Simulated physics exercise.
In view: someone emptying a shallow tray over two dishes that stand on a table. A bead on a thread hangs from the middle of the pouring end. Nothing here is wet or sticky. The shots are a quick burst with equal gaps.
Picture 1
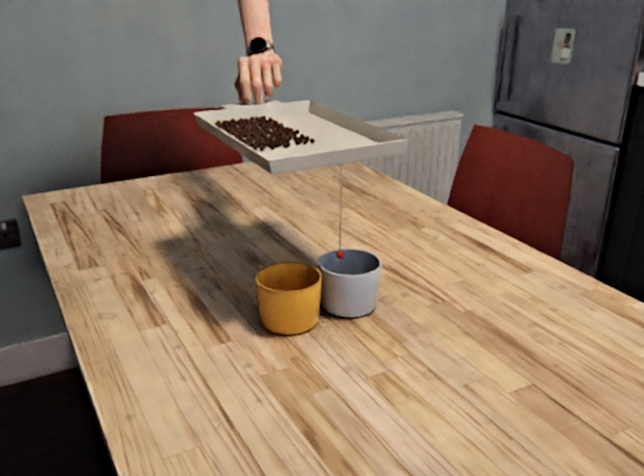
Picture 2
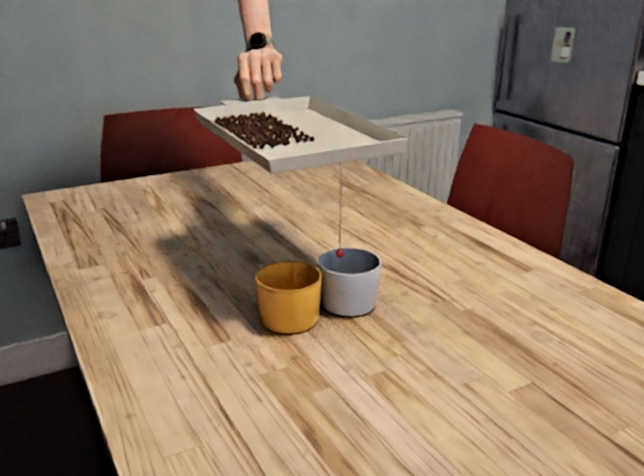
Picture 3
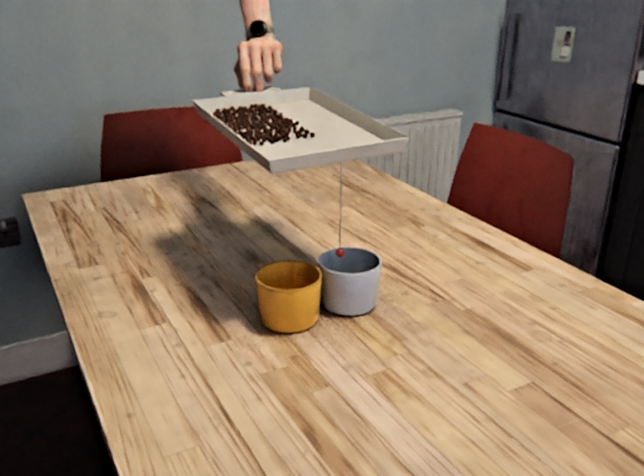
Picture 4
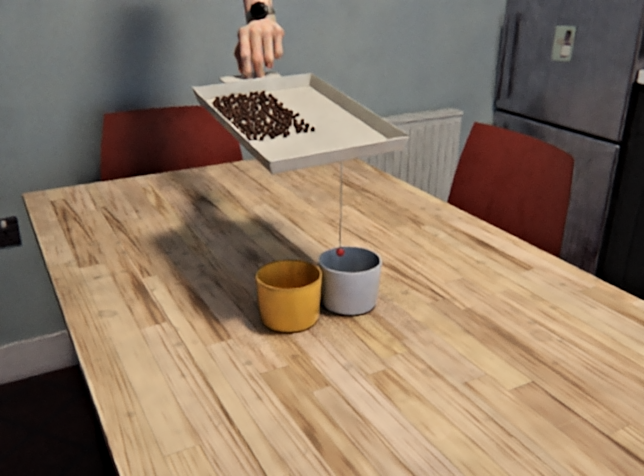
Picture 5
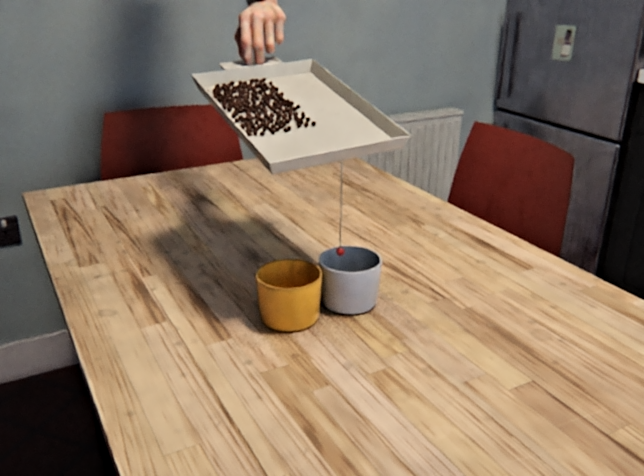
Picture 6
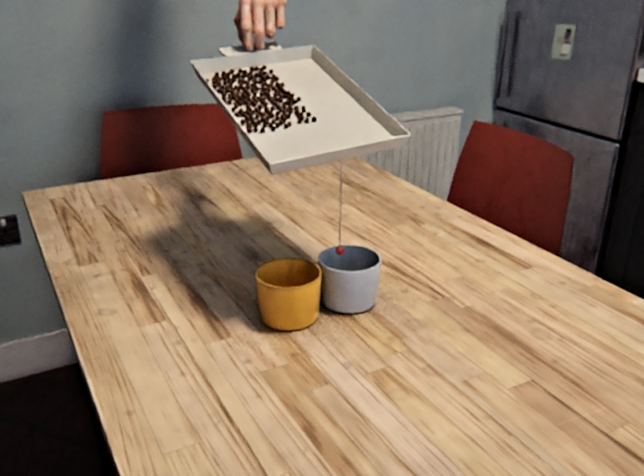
In the video, a hand raises the back of a shallow white tray of small brown berries above a yellow dish and a grey dish on a wooden table, steepening its slope while a red bead hangs beneath the front edge.
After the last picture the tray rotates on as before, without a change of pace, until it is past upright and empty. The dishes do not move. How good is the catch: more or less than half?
In the dishes lies under half of it.
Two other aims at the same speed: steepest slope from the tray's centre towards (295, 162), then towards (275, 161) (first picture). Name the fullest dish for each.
One: Left. Two: The left-hand dish.
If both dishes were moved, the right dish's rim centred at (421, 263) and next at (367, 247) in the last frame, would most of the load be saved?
In turn: Not half; under half.
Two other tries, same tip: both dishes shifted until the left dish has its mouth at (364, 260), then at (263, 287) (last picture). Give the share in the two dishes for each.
In turn 0 and 60 in a hundred.
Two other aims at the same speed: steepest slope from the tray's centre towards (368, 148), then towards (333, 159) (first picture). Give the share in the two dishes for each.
The first gives 0 %, the second 0 %.
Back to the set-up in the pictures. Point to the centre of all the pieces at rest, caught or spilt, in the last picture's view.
Close to (317, 349).
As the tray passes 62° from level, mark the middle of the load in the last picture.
Around (295, 169).
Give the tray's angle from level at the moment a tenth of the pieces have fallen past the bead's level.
Near 60 degrees.
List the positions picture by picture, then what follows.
In the first frame, corners of the pouring end near (272, 158) and (403, 139), level; middle of the load near (253, 133), allspice berries; left dish near (303, 309); right dish near (366, 292); bead on its thread near (340, 255).
In the second frame, corners of the pouring end near (271, 157) and (402, 138), level; middle of the load near (253, 130).
In the third frame, corners of the pouring end near (272, 158) and (403, 137), tipped barely, lowest at the left corner; middle of the load near (253, 124).
In the fourth frame, corners of the pouring end near (272, 159) and (404, 135), tipped a little, lowest at the left corner; middle of the load near (253, 115).
In the fifth frame, corners of the pouring end near (273, 160) and (404, 134), tipped a little, lowest at the left corner; middle of the load near (253, 106).
In the sixth frame, corners of the pouring end near (272, 160) and (405, 133), tipped clearly, lowest at the left corner; middle of the load near (254, 98); left dish near (303, 305); right dish near (365, 288).
Shortly afterwards, tray tipped steeply; near two thirds on the tray; a little outside both; near a quarter in the air.
Next, tray tipped past a quarter turn; near a quarter on the tray; a little in the left dish; near a third outside both; near a quarter in the air.
Some moments later, tray tipped past a quarter turn; near a quarter in the left dish; the bulk outside both.
In the end, tray tipped past a quarter turn; near a quarter in the left dish; none at all in the right dish; the bulk outside both.
